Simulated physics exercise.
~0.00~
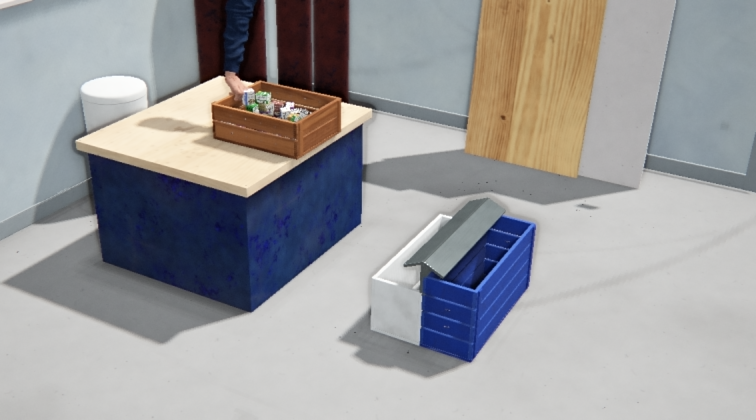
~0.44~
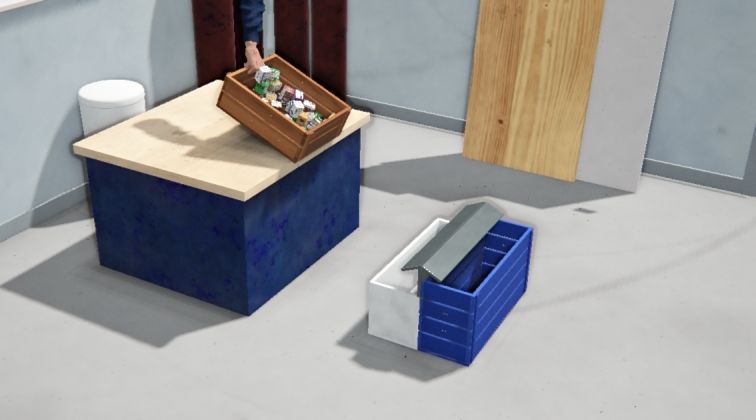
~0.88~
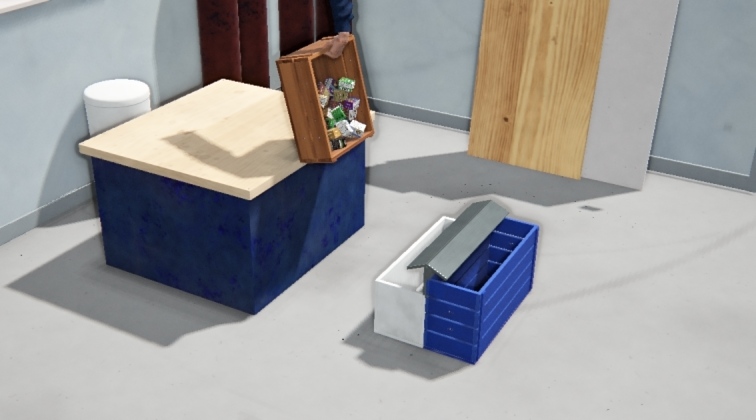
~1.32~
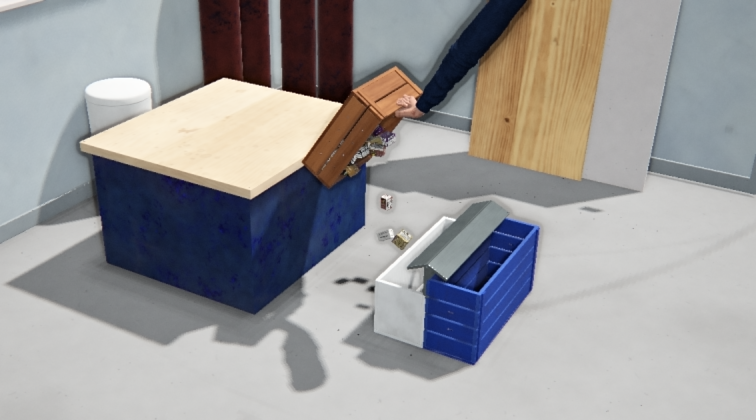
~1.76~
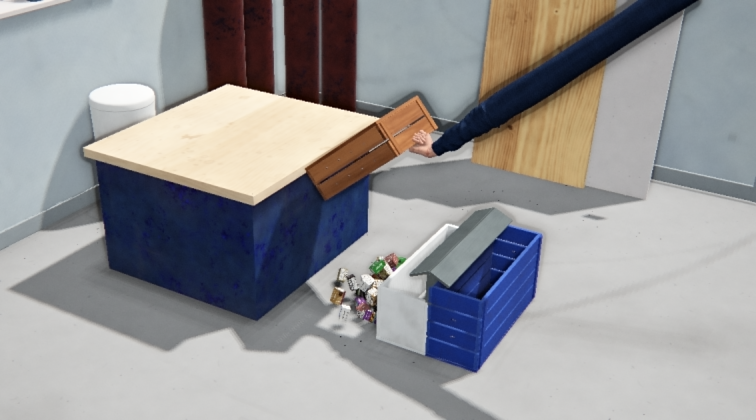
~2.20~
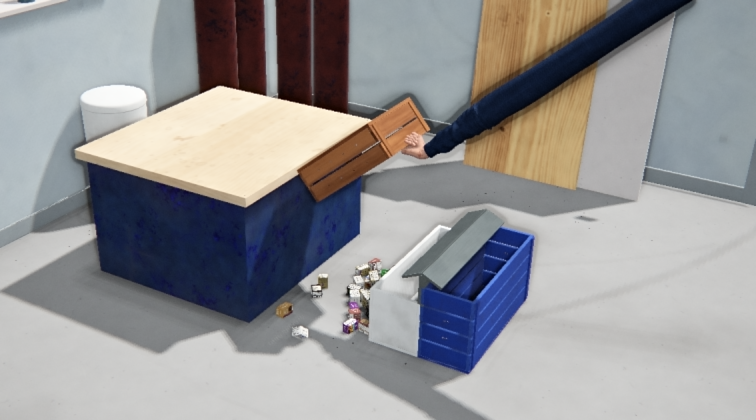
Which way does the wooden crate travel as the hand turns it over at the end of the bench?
The wooden crate moves to the right as it is turned over.
